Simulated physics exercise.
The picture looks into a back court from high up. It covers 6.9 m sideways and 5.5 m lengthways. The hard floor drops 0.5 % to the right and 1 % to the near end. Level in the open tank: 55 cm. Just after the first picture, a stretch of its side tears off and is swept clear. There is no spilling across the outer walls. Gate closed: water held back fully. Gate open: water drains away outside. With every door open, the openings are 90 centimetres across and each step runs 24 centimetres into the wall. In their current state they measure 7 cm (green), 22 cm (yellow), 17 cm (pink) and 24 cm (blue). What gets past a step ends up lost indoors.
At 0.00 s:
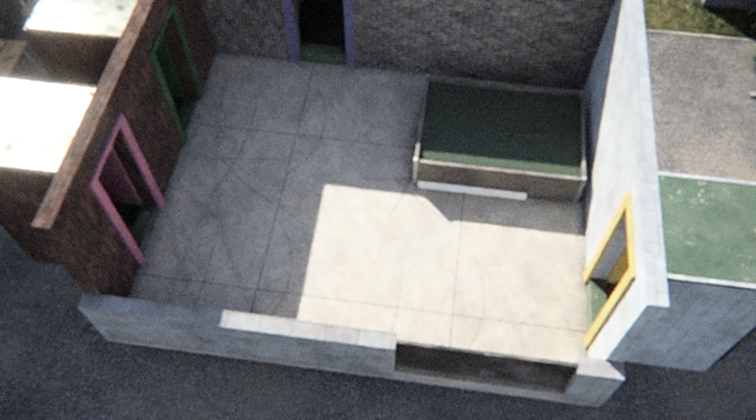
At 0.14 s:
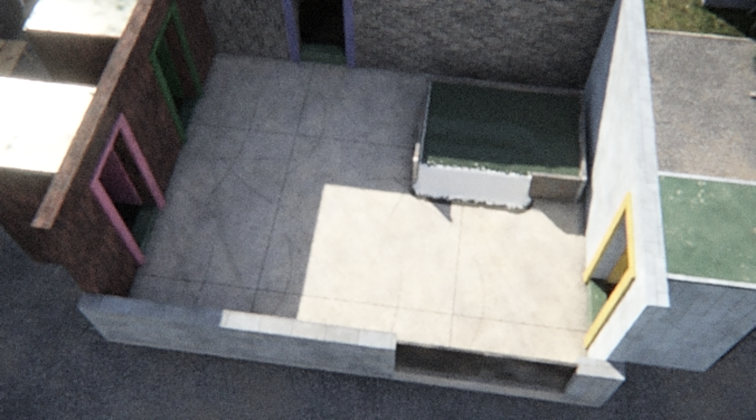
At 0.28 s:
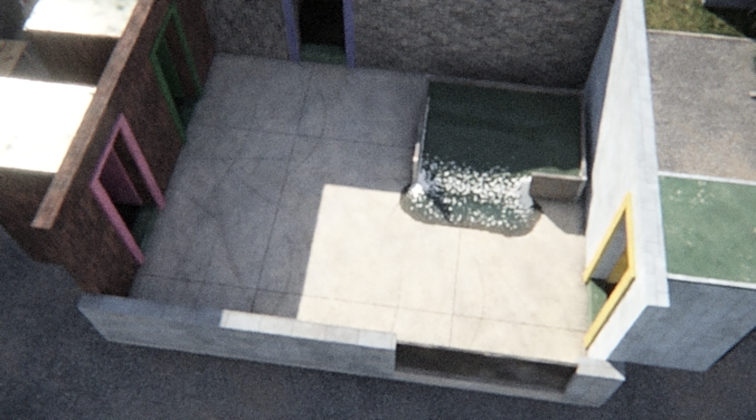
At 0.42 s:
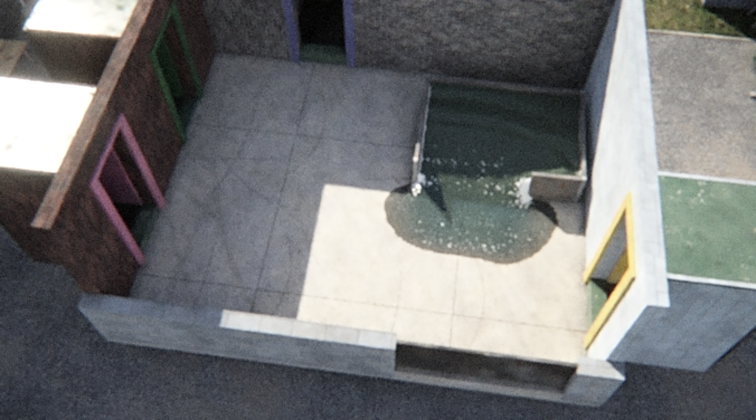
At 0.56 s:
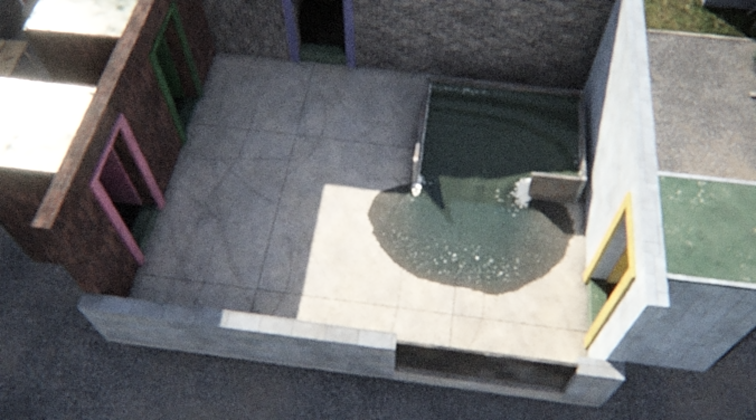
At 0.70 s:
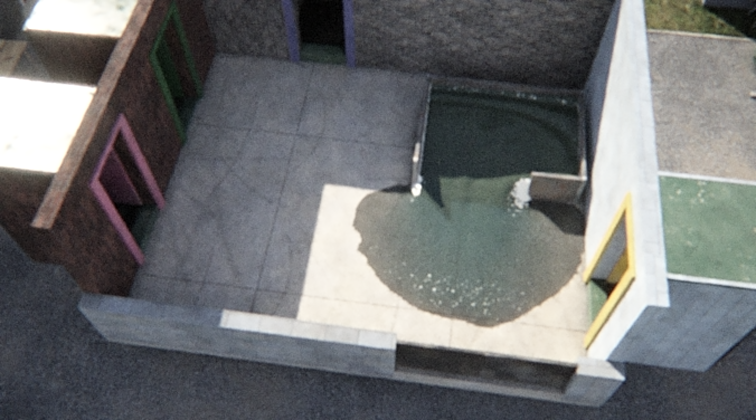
Dark water bursting through the torn front side of an open tank and spreading in a rounded pool across a walled court's floor.
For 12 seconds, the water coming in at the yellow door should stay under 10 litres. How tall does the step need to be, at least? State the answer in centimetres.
Close to 16 cm is just enough.
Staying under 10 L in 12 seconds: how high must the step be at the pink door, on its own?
About 12.0 cm at pink.
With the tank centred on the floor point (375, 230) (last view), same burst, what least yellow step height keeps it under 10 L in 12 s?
About 18 cm.
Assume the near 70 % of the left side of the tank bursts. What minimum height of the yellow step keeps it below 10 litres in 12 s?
About 10.5 centimetres.
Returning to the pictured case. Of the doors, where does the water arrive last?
Blue, last of all.
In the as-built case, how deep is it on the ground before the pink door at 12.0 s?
Some 7.5 cm.
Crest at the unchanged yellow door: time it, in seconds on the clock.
Some 2.6 s, more or less.
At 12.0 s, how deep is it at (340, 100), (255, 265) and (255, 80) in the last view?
Taking the spots in order: About 6, 8 and 8 centimetres.
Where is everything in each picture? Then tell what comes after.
The first frame shows still water, 55 cm deep, in the open tank at (501, 129); the yellow door at (605, 281) is dry.
In the second frame, the front is at (505, 207), 0.3 m from the gap at (472, 180); 0.4 m2 of floor is wet, 55 cm left at the back.
In the third frame, water pours out at (472, 182) and has run 0.7 m, to (441, 222); about 10 cm deep outside, 55 cm at the back.
In the fourth frame, water pours out at (472, 183) and has run 1.3 m, to (491, 257); about 9 cm deep outside, 55 cm at the back.
In the fifth frame, the gap is at (472, 183), the front 1.8 m out at (485, 288); the back of the open tank holds 50 cm.
In the sixth frame, the front is at (475, 319), 2.3 m from the gap at (472, 183); 5.7 m2 of floor is wet, 46 cm left at the back; 0.6 m in a straight line remain to the yellow door at (605, 281).
After 1.4 s water covers 30 % of the floor, deepest (36 cm) near (446, 362); 7 cm at the yellow door, 0 litres in over its 22 cm step.
After 3.0 s water covers 45 % of the floor, deepest (29 cm) near (484, 367); 17 cm at the yellow door, 0 litres in over its 22 cm step.
After 12.0 s water covers 100 % of the floor, deepest (14 cm) near (571, 108); 9 cm at the yellow door, 0 litres in over its 22 cm step.
At the yellow door as built, the water arrived by 1.1 s and peaked near 18 cm at 2.6 s.
With a step of 14.5 cm, 17 litres would have come in within the 12 s; with 20 cm, 1 litre. So under 10 litres takes about 16 cm.
